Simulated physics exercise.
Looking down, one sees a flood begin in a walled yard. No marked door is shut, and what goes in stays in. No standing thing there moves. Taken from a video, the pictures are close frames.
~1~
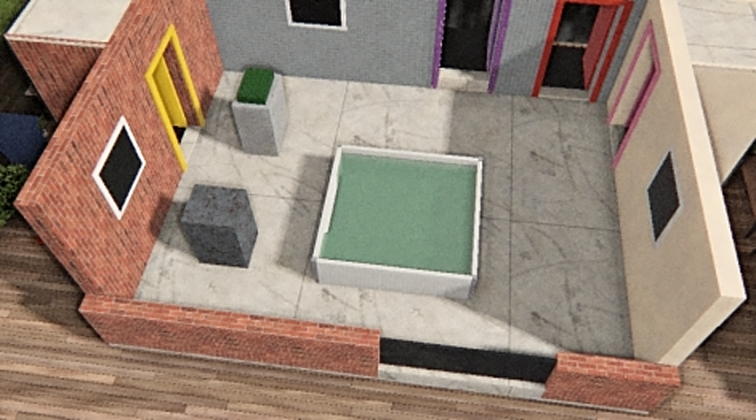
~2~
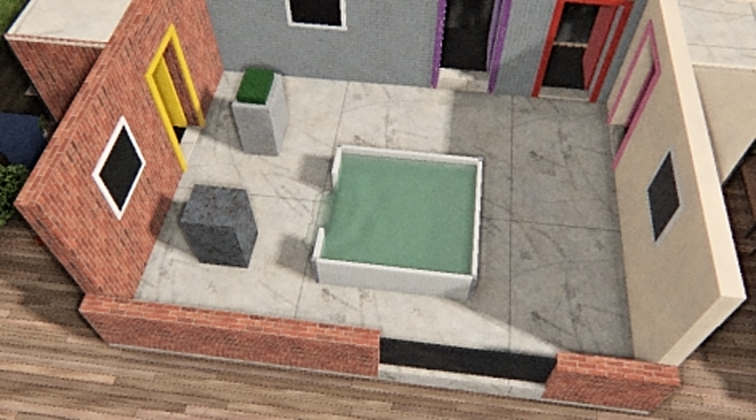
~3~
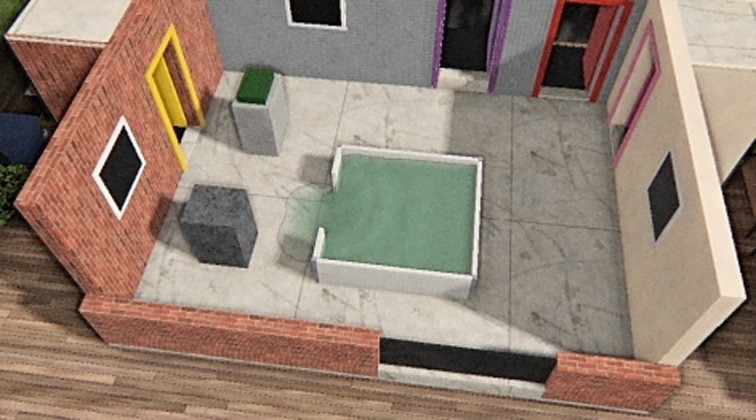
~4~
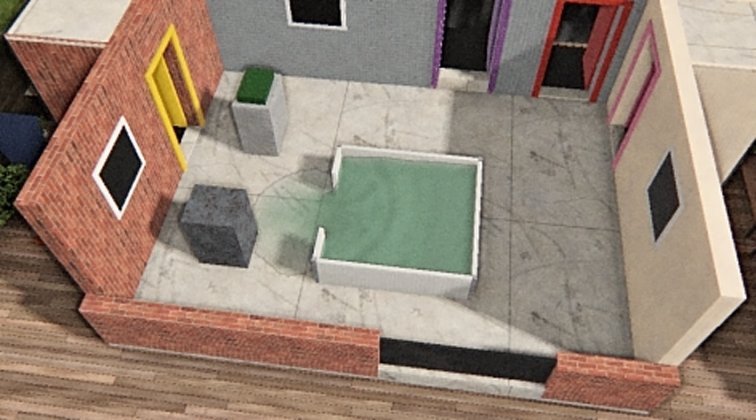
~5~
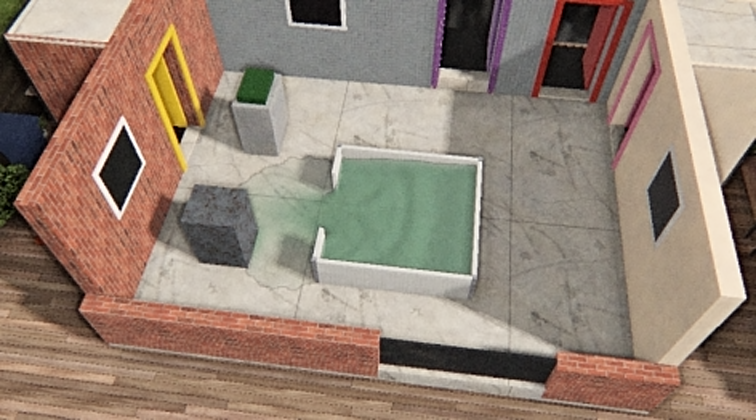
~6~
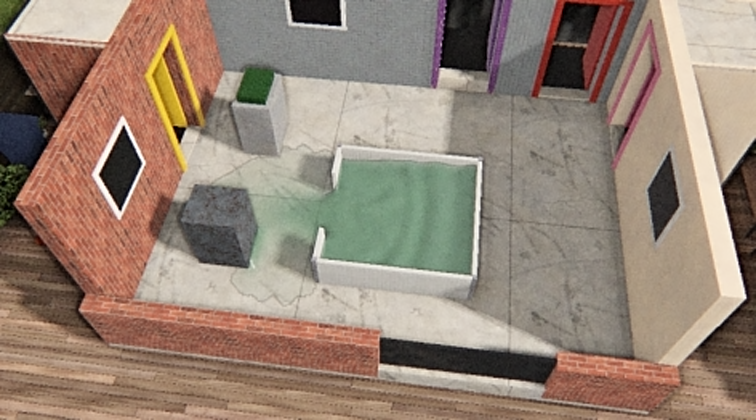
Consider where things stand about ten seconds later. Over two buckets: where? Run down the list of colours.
My prediction: The red door stays inside what's allowed there, the yellow door goes beyond what's allowed there, the pink door stays inside what's allowed there, the purple door stays inside what's allowed there.
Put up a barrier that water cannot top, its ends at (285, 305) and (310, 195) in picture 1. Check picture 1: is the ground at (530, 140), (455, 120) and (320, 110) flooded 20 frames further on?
In order: Untouched, untouched, soaked.
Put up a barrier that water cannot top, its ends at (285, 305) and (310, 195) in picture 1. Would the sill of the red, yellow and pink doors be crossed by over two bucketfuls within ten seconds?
Here's how it goes: The red door remains below, the yellow door remains below, the pink door remains below.
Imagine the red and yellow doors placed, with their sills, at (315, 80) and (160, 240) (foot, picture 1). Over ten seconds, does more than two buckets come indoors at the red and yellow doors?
Well, the red door beats the threshold, but the yellow door beats the threshold.
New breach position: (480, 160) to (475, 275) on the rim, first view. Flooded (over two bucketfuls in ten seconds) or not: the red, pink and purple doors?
Red door: Crosses the line; pink door: Crosses the line; purple door: Falls short.
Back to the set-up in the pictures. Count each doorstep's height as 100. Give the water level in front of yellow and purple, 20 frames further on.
I reckon it's around 460 and then 0 per cent.
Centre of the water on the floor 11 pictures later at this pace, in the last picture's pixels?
Somewhere near (335, 227).
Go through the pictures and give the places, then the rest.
The first frame shows still water in the open tank at (402, 210).
In the second frame, water pours out at (332, 216) and has run to a hidden place.
In the third frame, water pours out at (332, 217) and has run to (283, 240).
In the fourth frame, water pours out at (332, 217) and has run to (265, 196).
In the fifth frame, the front is at a hidden place, out from the gap at (332, 216).
In the sixth frame, the front is at a hidden place, out from the gap at (332, 216).
A moment on, water covers 20 % of the floor; the red door not reached, the yellow door under two buckets in, the pink door not reached, the purple door not reached.
Next, water covers 30 % of the floor; the red door not reached, the yellow door over two buckets in, the pink door not reached, the purple door not reached.
Then, water covers 40 % of the floor; the red door not reached, the yellow door far over two buckets in, the pink door not reached, the purple door not reached.
Later, water covers 65 % of the floor; the red door not reached, the yellow door far over two buckets in, the pink door not reached, the purple door wet at the sill, nothing in.
In the end, water covers 95 % of the floor; the red door wet at the sill, nothing in, the yellow door far over two buckets in, the pink door wet at the sill, nothing in, the purple door wet at the sill, nothing in.
